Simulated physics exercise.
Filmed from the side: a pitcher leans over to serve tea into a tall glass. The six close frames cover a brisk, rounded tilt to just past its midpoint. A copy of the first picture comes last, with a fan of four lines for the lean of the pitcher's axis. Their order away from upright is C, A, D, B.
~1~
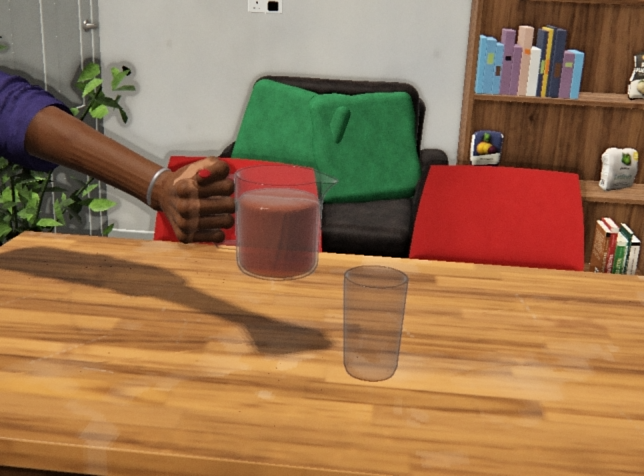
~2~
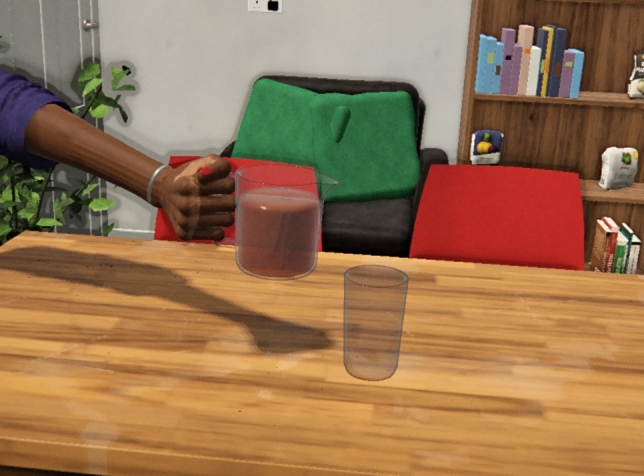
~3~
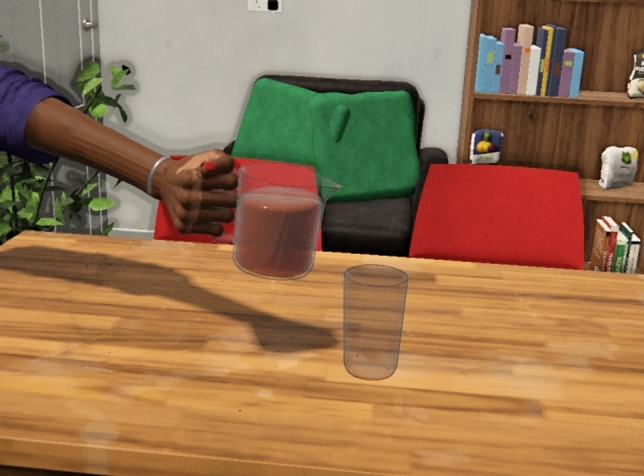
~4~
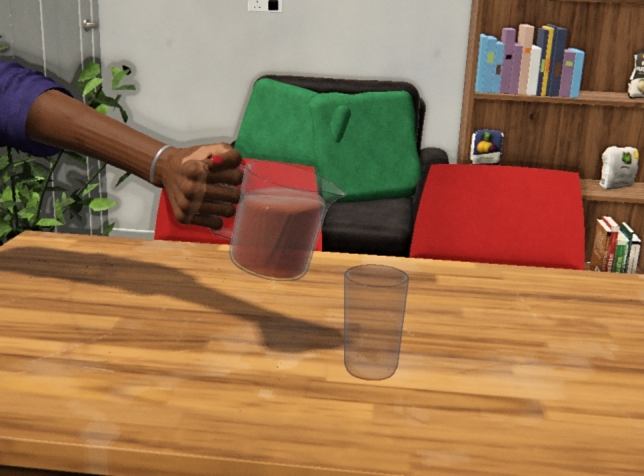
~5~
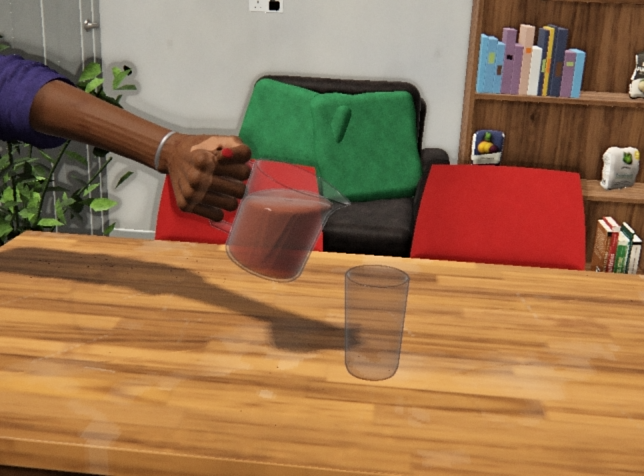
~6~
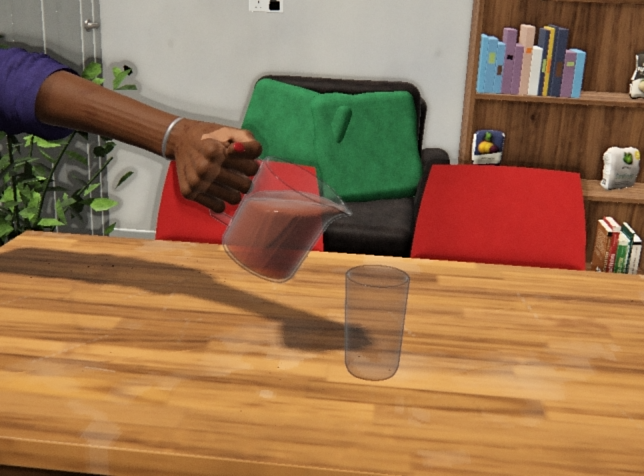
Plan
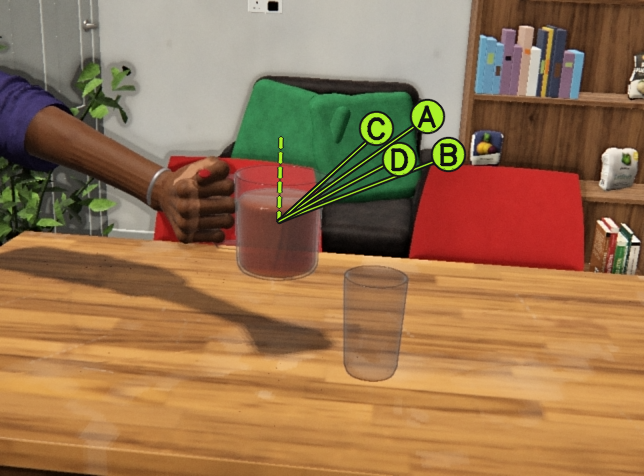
To begin with, a hand holds a clear pitcher of reddish-brown tea upright above a wooden table, to the left of an empty tall glass. The hand then tilts the pitcher gradually to the right, its lip dipping toward the glass while the tea stays inside and the glass remains empty.
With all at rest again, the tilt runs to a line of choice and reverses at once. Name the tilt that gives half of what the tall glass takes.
Use line D.
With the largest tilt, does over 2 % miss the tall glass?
No, it does not.
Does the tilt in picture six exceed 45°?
No.
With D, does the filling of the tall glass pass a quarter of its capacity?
Yes, it does.
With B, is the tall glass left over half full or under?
Over.
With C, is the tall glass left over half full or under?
Under.
On the marked copy, A at (414, 126); B at (433, 162); C at (366, 142); D at (383, 166).
Choosing A, the tall glass ends with about 35 % of what it can hold.
Choosing B, the tall glass ends with about 69 % of what it can hold.
Choosing C, the tall glass ends with about 22 % of what it can hold.
Choosing D, the tall glass ends with about 51 % of what it can hold.
